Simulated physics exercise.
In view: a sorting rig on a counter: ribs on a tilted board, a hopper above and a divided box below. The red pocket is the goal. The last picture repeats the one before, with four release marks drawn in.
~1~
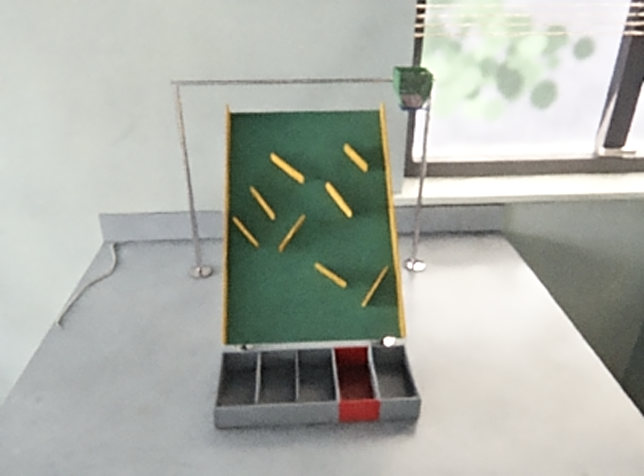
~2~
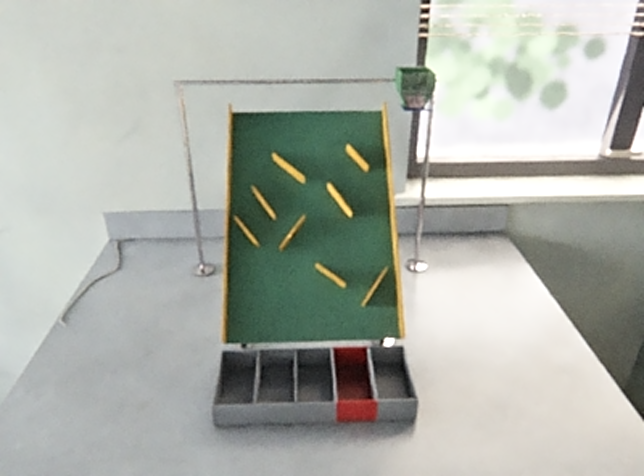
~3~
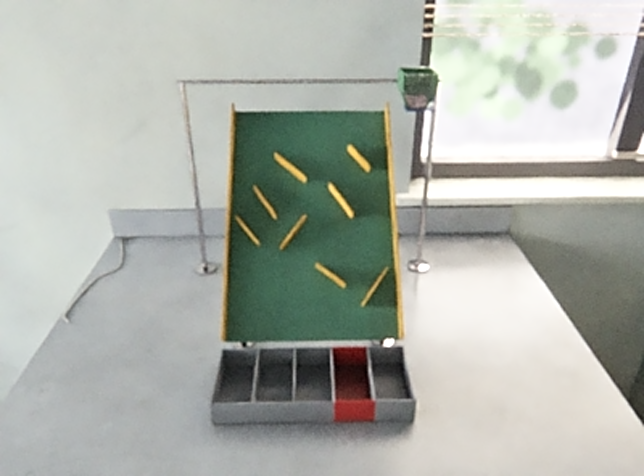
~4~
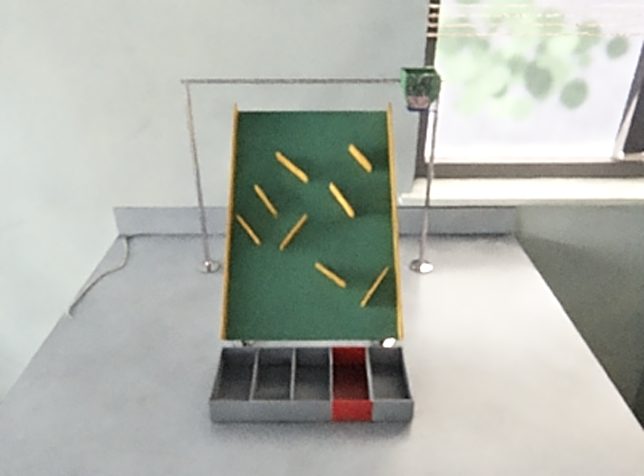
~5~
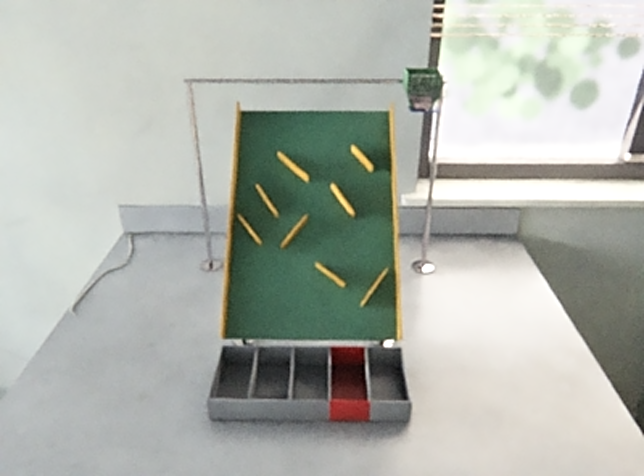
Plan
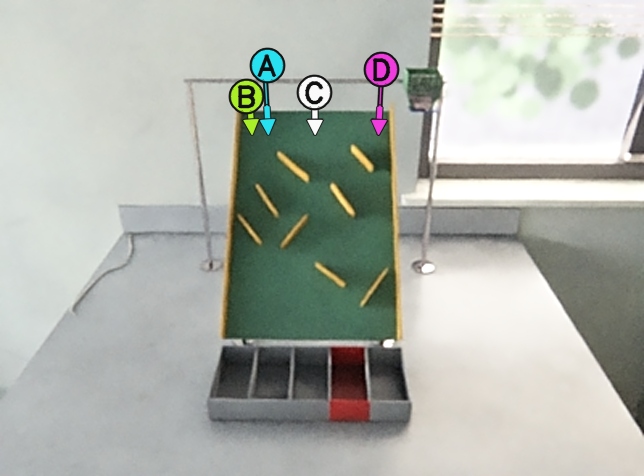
Camera drifting slightly around a tilted green board with yellow ribs, a green hopper above and a divided grey box below.
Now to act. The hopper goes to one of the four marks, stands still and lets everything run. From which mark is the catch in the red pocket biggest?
Take C.
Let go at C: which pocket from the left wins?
The fourth.
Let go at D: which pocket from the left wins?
It is the fifth one.
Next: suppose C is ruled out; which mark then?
D it is.
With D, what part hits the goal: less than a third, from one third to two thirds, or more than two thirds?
It is less than a third.
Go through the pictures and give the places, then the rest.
Hopper (412, 99), sugar pearls, door shut, in the first picture.
Ribs (273, 153) to (304, 178), (348, 144) to (369, 166), (253, 186) to (274, 215), in the second picture.
Ribs (330, 183) to (353, 213), (236, 215) to (258, 243), (281, 247) to (305, 215), in the third picture.
Ribs (317, 263) to (345, 284), (363, 304) to (387, 268), in the fourth picture.
Red pocket (350, 409), number 4 of 5 from the left, in the fifth picture.
On the marked copy, mark A meets the board at (268, 129); mark B meets the board at (251, 129); mark C meets the board at (315, 129); mark D meets the board at (378, 129).
Choosing A, not one piece in the red pocket, the larger part in other pockets, about a tenth outside the box.
Choosing B, just a few in the red pocket, the larger part in other pockets, about a tenth outside the box.
Choosing C, roughly two thirds in the red pocket, roughly a third in other pockets, just a few outside the box.
Choosing D, about a tenth in the red pocket, roughly two thirds in other pockets, roughly a quarter outside the box.
